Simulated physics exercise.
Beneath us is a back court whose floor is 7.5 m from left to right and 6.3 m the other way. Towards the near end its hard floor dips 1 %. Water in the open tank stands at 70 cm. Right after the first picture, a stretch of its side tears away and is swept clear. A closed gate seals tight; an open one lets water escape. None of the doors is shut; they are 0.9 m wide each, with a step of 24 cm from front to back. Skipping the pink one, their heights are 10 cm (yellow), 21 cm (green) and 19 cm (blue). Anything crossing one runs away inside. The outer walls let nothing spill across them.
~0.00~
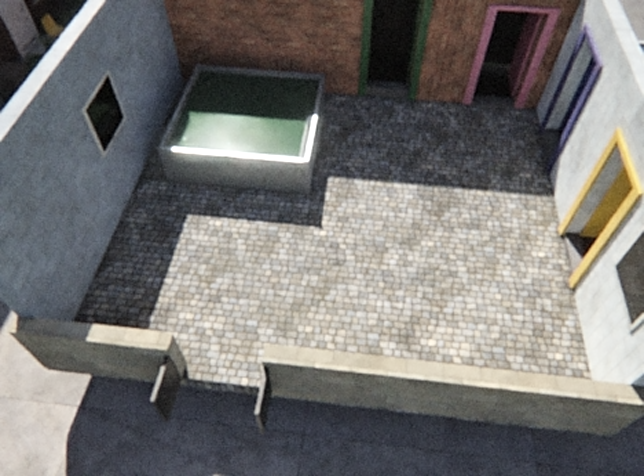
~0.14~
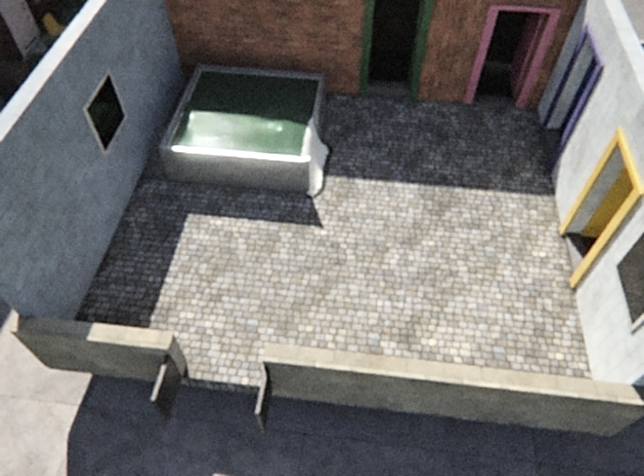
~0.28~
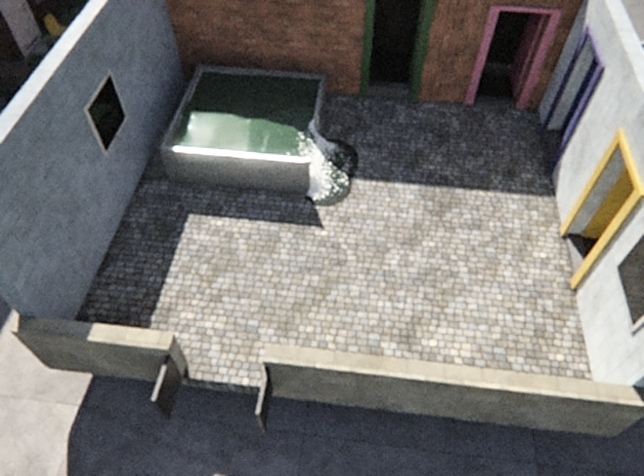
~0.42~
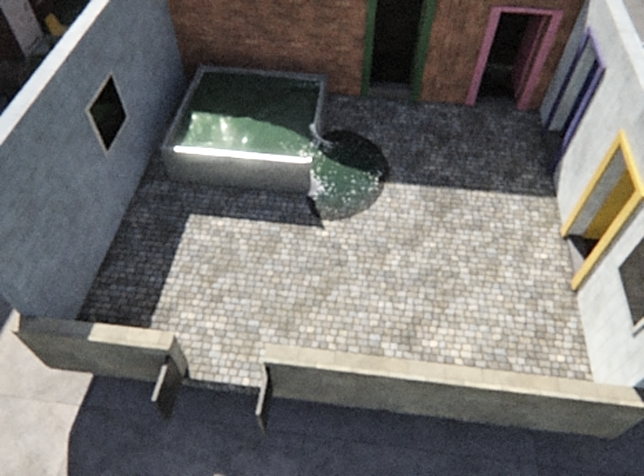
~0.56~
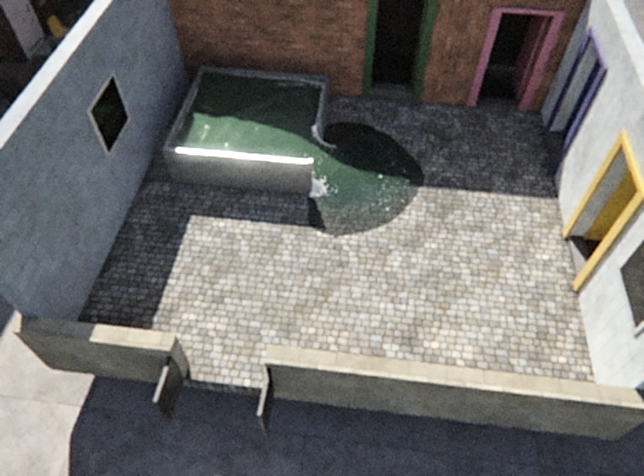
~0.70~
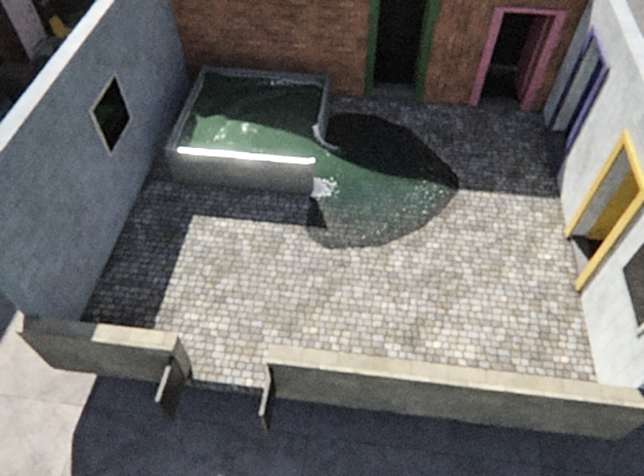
In this clip, the right side of an open tank in a walled, paved courtyard gives way, and greenish water pours through the gap, foaming at first, then spreading rightward across the stones in a widening dark pool.
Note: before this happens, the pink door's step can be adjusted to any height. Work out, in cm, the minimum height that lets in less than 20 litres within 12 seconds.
I would say 15 cm.
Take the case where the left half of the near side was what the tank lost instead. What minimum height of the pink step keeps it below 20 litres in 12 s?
A minimum of about 7.5 cm.
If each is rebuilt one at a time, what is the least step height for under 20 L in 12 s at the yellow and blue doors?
You'd want some 20 cm at yellow and some 18 cm at blue.
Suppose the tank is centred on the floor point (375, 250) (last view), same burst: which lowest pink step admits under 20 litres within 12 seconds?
Minimum: Approx. 12.5 cm.
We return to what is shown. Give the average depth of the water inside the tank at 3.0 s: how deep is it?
About 36 cm.
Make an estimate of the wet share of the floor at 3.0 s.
Around 55 per cent of the floor.
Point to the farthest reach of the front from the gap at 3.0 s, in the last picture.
(596, 411).
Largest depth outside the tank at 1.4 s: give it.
It gets to close to 40 centimetres there.
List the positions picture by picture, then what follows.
The first frame shows the open tank at (248, 112) is whole and still, 70 cm deep; the pink door at (506, 63) is dry.
In the second frame, the gap is at (311, 159), the front 0.2 m out at (321, 187); the back of the open tank holds 70 cm.
In the third frame, water pours out at (311, 160) and has run 0.8 m, to (355, 162); about 11 cm deep outside, 70 cm at the back.
In the fourth frame, the front is at (384, 174), 1.3 m from the gap at (312, 161); 2.1 m2 of floor is wet, 70 cm left at the back.
In the fifth frame, water pours out at (314, 162) and has run 1.9 m, to (417, 183); about 6 cm deep outside, 70 cm at the back.
In the sixth frame, water pours out at (315, 161) and has run 2.5 m, to (453, 188); about 5 cm deep outside, 68 cm at the back; the pink door at (513, 64), 4.2 m from the gap, is still 2.1 m from the nearest water.
After 1.4 s water covers 35 % of the floor, deepest (40 cm) near (324, 179); it has not reached the pink door.
After 3.0 s water covers 55 % of the floor, deepest (40 cm) near (596, 411); 16 cm at the pink door, 9 litres in over its 5 cm step.
After 12.0 s water covers 100 % of the floor, deepest (14 cm) near (68, 346); 6 cm at the pink door, 193 litres in over its 5 cm step.
At the pink door as built, the water arrived by 1.9 s and peaked near 18 cm at 3.6 s.
With a step of 12 cm, 39 litres would have come in within the 12 s; with 16.5 cm, 13 litres. So under 20 litres takes about 15 cm.
